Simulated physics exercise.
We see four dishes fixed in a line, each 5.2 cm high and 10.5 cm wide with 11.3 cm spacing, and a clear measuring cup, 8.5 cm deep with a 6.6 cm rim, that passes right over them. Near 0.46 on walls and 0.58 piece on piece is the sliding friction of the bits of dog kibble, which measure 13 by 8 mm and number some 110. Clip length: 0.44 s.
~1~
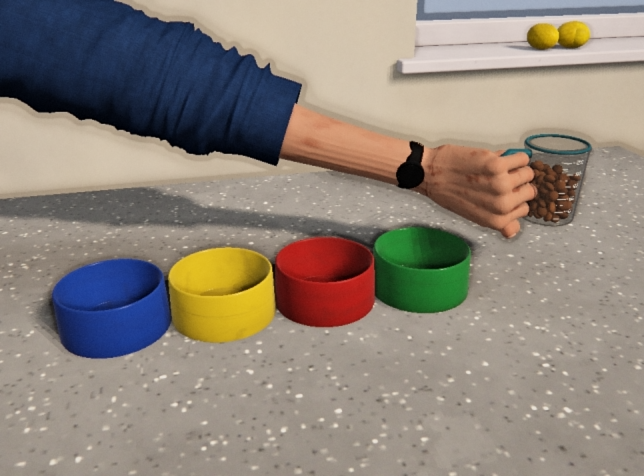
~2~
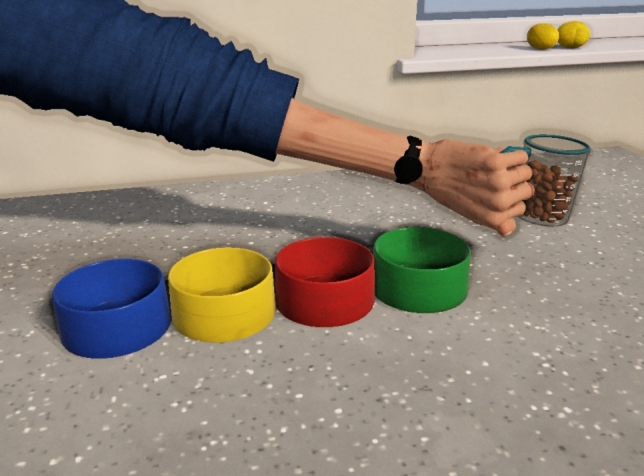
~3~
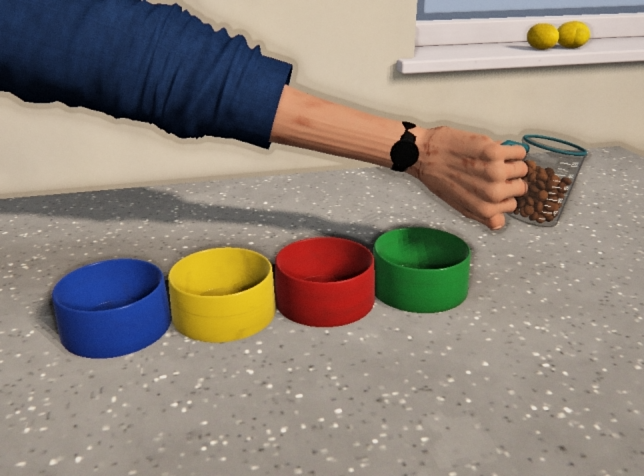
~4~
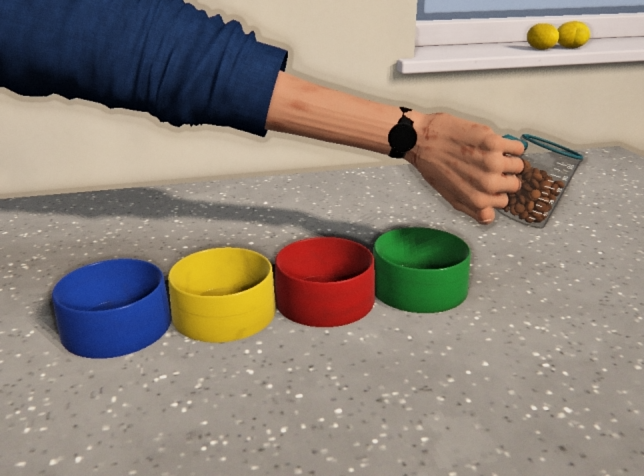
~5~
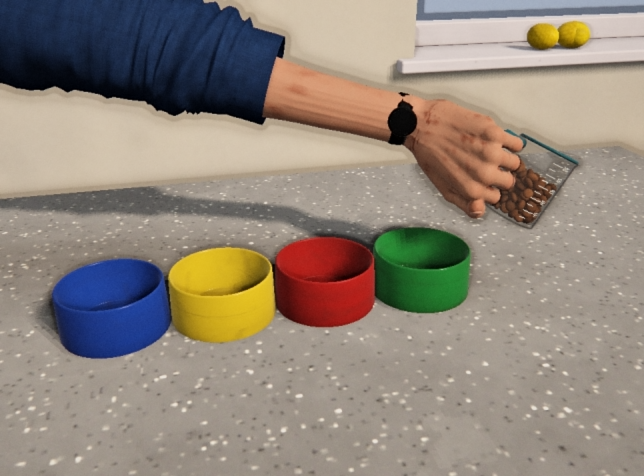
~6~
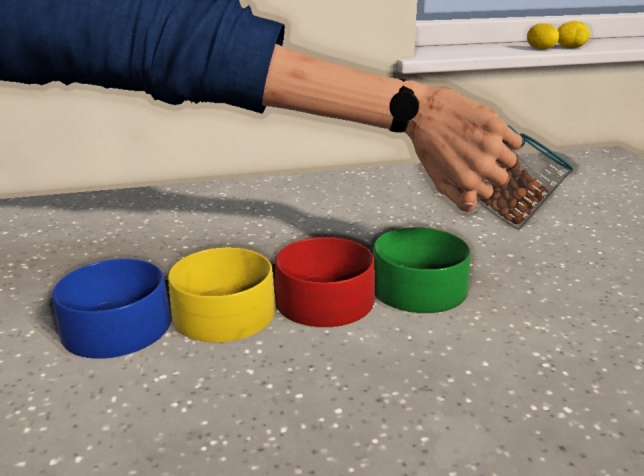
The clip opens on a speckled grey counter with blue, yellow, red and green dishes in a row, while a hand in a blue sleeve holds an upright clear cup of brown nuts at right. The hand gradually tilts the cup rightward while shifting it slightly left, leaving the dishes still.
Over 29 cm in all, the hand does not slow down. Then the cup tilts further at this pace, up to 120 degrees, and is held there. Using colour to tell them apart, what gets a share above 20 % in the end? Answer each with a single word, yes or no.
Red dish no, blue dish no, green dish yes, yellow dish no, counter yes.
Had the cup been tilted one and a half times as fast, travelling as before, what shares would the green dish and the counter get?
Then green ends at 0 and the counter at 100.
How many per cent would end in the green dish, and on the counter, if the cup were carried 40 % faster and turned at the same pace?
Green 100, counter 0.
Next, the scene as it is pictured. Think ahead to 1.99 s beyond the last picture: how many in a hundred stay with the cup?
Close to 0 % of the load.
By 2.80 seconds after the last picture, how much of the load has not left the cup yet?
It should be near 0 per cent.
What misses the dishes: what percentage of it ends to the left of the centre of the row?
Estimated share comes to about 0 per cent.
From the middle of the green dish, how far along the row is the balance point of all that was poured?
The average sits about 7 cm from the centre, on its right.
Then, 1.19 s after the last picture, tilt 120 degrees; cup holds 15 %, green 20 %.
Then, 1.99 s after the last picture, tilt 120 degrees; cup holds 0 %, green 35 %.
Then, 2.80 s after the last picture, tilt 120 degrees; cup holds 0 %, green 35 %.
In the end, red 0 %, blue 0 %, green 35 %, yellow 0 %, counter 65 %.
